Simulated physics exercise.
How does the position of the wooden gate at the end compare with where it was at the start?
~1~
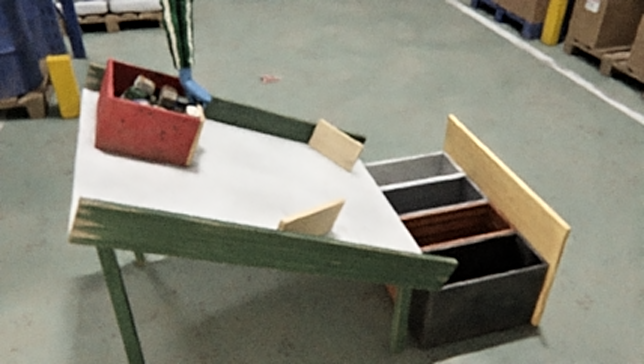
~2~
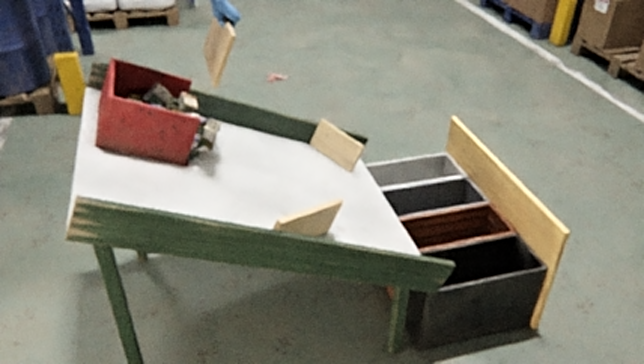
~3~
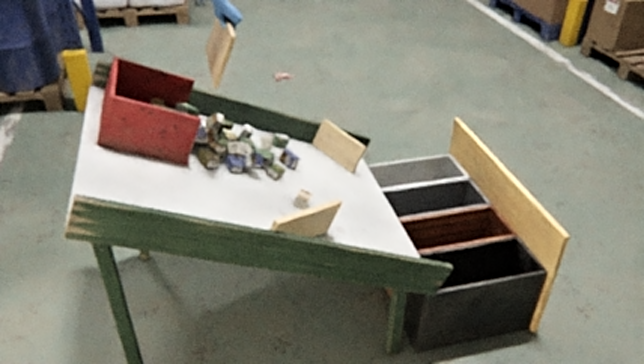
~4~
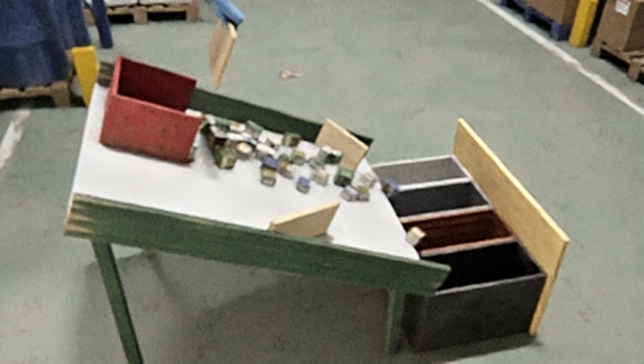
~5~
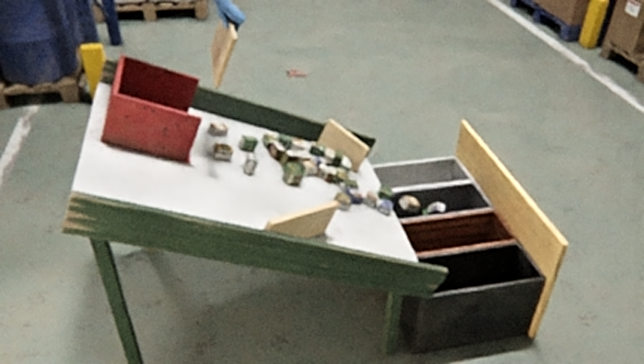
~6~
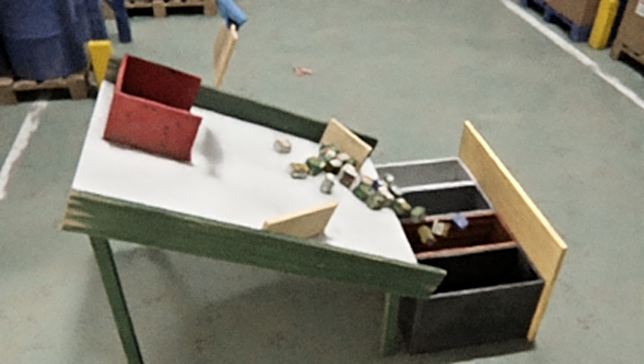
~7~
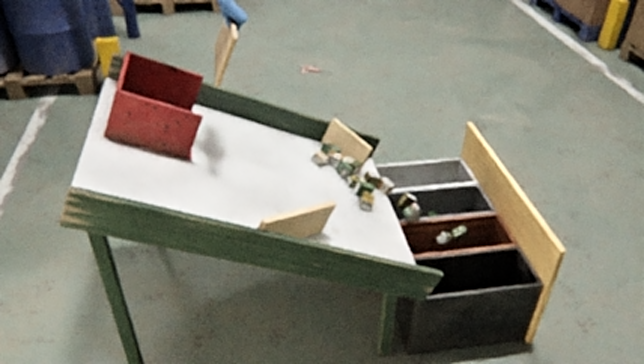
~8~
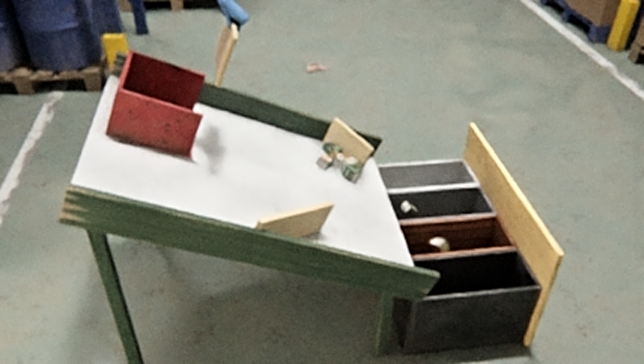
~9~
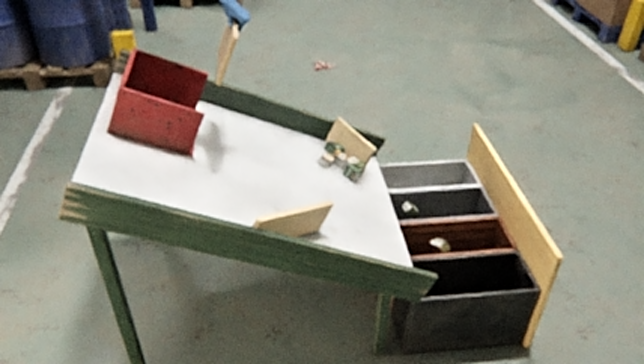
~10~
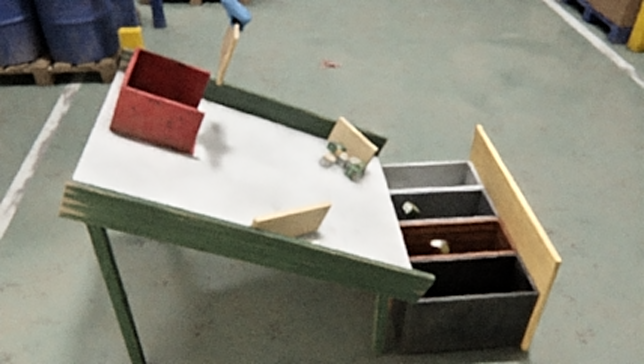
At the start the gate is down at the open front of the red pen, holding the cartons in. By the end it is held up above and behind the sloping table, well clear of the pen's opening.
Blue-gloved hand lifting a wooden gate from a red pen, small cartons tumbling downslope into bins, a few stopping against an angled board.
